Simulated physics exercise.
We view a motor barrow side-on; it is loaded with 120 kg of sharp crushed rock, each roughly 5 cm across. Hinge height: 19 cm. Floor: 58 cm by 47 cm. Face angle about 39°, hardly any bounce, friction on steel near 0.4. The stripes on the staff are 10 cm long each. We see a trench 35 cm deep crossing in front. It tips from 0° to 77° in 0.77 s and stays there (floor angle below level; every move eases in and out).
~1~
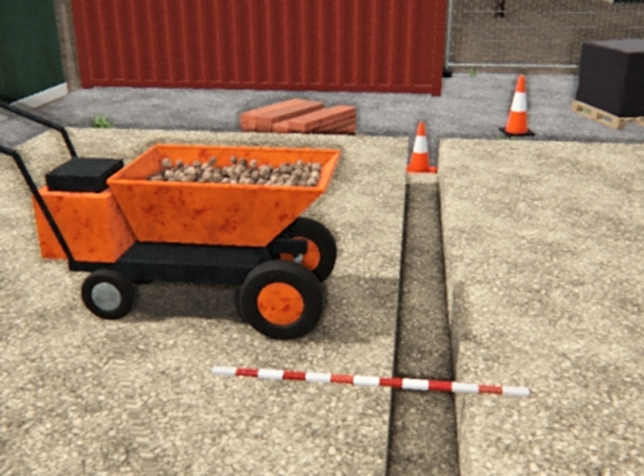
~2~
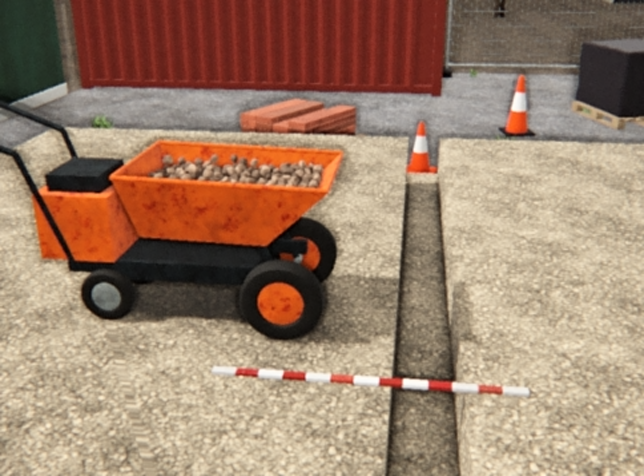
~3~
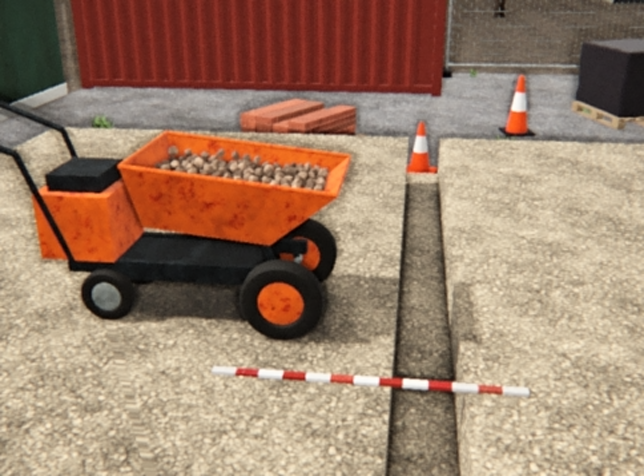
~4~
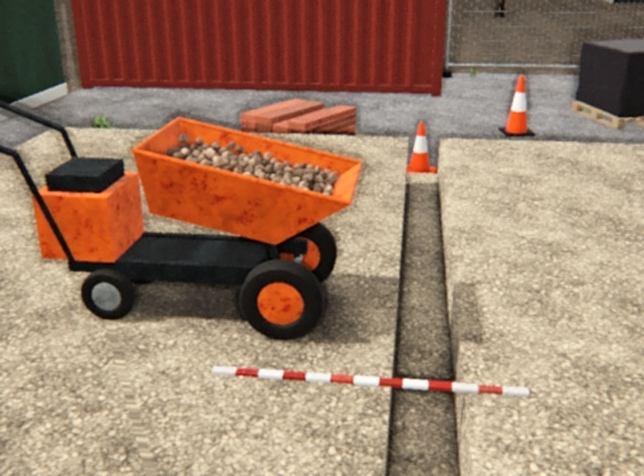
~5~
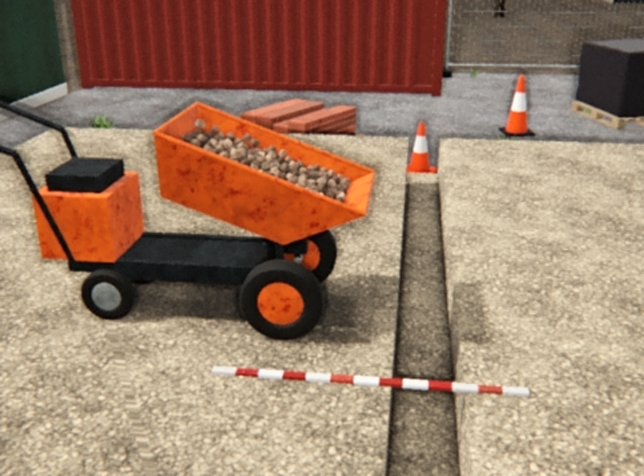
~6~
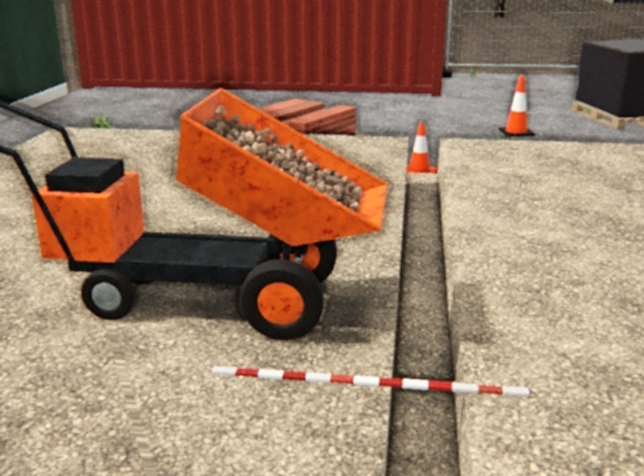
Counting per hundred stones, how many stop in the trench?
Some 67.
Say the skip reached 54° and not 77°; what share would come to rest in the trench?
About 35%.
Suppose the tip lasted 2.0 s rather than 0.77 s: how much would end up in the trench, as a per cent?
Then about 85 per cent.
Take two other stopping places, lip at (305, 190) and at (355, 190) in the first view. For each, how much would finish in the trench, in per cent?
Estimates: 85 % then 35 %.
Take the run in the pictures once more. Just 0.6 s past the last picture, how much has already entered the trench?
About 35%.
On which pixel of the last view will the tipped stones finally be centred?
I'd point somewhere around (442, 358).
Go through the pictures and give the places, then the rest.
In the first frame, the skip is at 0°, its lip at (324, 190); the top of the load is at (287, 173).
In the second frame, lip at (328, 192), floor tilted 2°, highest stones at (265, 171).
In the third frame, the skip is at 6°, its lip at (337, 196); the top of the load is at (196, 160).
In the fourth frame, the skip is at 12°, its lip at (350, 203); the top of the load is at (191, 150).
In the fifth frame, the skip is at 20°, its lip at (365, 215); the top of the load is at (201, 135).
In the sixth frame, lip at (380, 229), floor tilted 29°, highest stones at (222, 123).
Then, 0.3 s after the last picture the floor is at 65°, 100 % in the skip; the foremost stones are at (408, 273).
Then, 0.6 s after the last picture the floor is at 77°, 55 % in the skip, 33 % in the trench, 12 % past the trench; the foremost stones are at (489, 325).
Then, 0.9 s after the last picture the floor is at 77°, 4 % in the skip, 63 % in the trench, 34 % past the trench; the foremost stones are at (641, 321).
Then, 2.9 s after the last picture the floor is at 77°, 0 % in the skip, 67 % in the trench, 33 % past the trench; the foremost stones are past the picture's edge.
